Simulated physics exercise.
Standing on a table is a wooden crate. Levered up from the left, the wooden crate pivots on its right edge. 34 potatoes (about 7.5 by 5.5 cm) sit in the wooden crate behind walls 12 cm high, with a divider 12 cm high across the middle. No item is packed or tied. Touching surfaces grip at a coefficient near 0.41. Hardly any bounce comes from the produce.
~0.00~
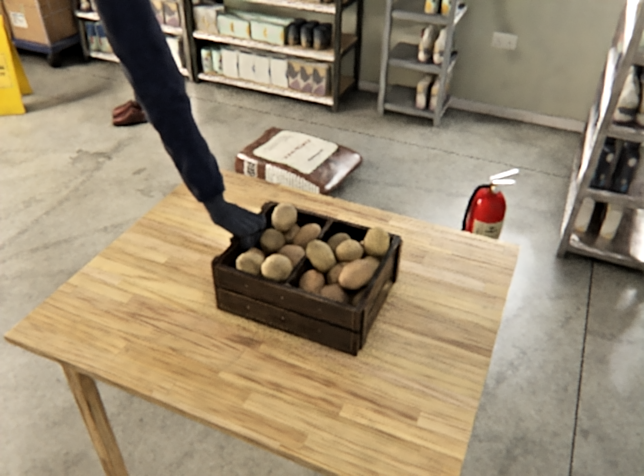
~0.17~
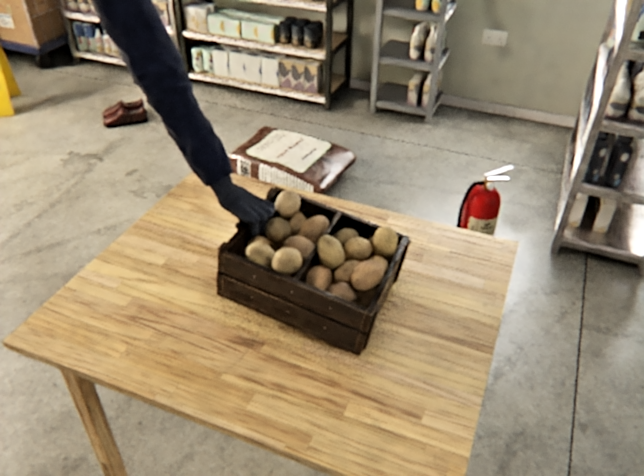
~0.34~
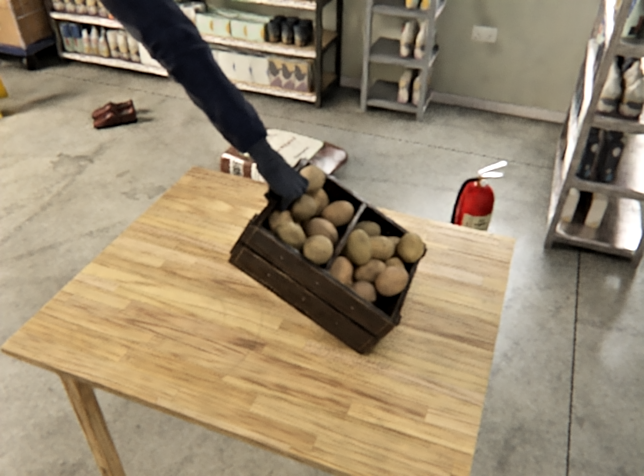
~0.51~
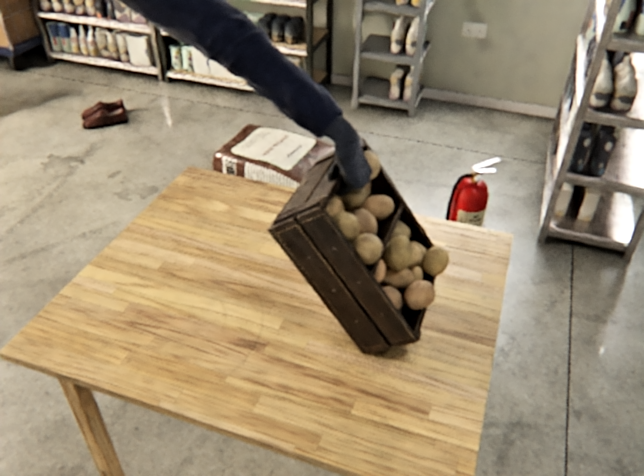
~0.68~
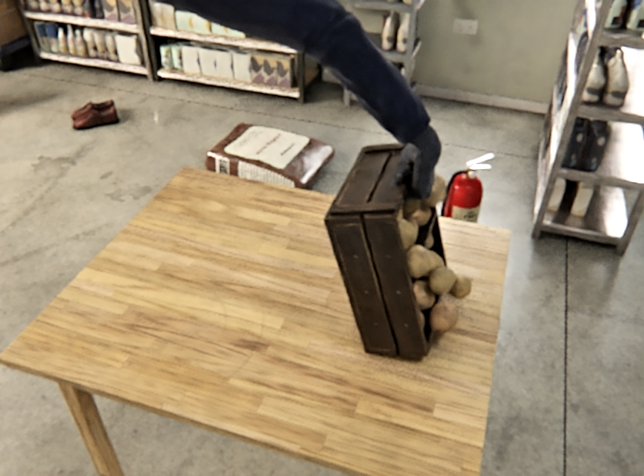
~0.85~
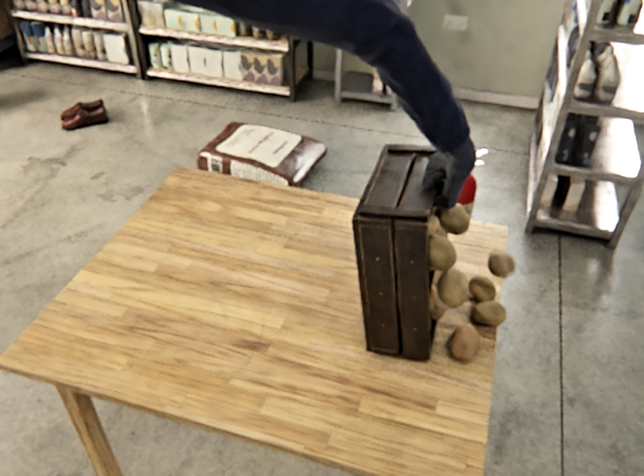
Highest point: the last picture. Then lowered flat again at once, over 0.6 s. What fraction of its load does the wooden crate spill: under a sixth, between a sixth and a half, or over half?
Between a sixth and a half.
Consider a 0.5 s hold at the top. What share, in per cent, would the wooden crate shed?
Wooden crate: 40%.
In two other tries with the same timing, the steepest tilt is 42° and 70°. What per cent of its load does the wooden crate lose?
It'd be 0 per cent the first time and 20 per cent the second time.
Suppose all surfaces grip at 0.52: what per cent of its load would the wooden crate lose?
Wooden crate 40 per cent.
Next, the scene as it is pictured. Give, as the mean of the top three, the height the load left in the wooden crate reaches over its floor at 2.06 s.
Roughly 13 centimetres.
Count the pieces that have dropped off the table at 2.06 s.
I'd estimate some 6 at that moment.
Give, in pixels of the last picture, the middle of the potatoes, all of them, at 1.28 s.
Middle: About (373, 277) px.
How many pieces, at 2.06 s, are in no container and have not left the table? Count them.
I'd guess near 6.
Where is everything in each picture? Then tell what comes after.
In the first picture (we follow the rim corner now nearest the camera; the camera moves round a little), wooden crate at (355, 309); tilt 0°; nothing out yet.
Wooden crate at (367, 311); tilt 9°, in the second picture.
Wooden crate at (391, 320); tilt 29°, in the third picture.
Wooden crate at (414, 335); tilt 53°, in the fourth picture.
Wooden crate at (427, 350); tilt 73°; 3 out, the lowest potato at (459, 286), in the fifth picture.
Wooden crate at (430, 354); tilt 82°; 7 out, the lowest potato at (490, 313), in the sixth picture.
After 1.04 s, tilt 63°; 8 of 34 out of the wooden crate.
After 1.28 s, tilt 16°; 12 of 34 out of the wooden crate.
After 1.62 s, tilt 0°; 12 of 34 out of the wooden crate.
Outcome (at 2.06 s), 12 of 34 out of the wooden crate. Asked share, 12 of 34, 35 per cent.
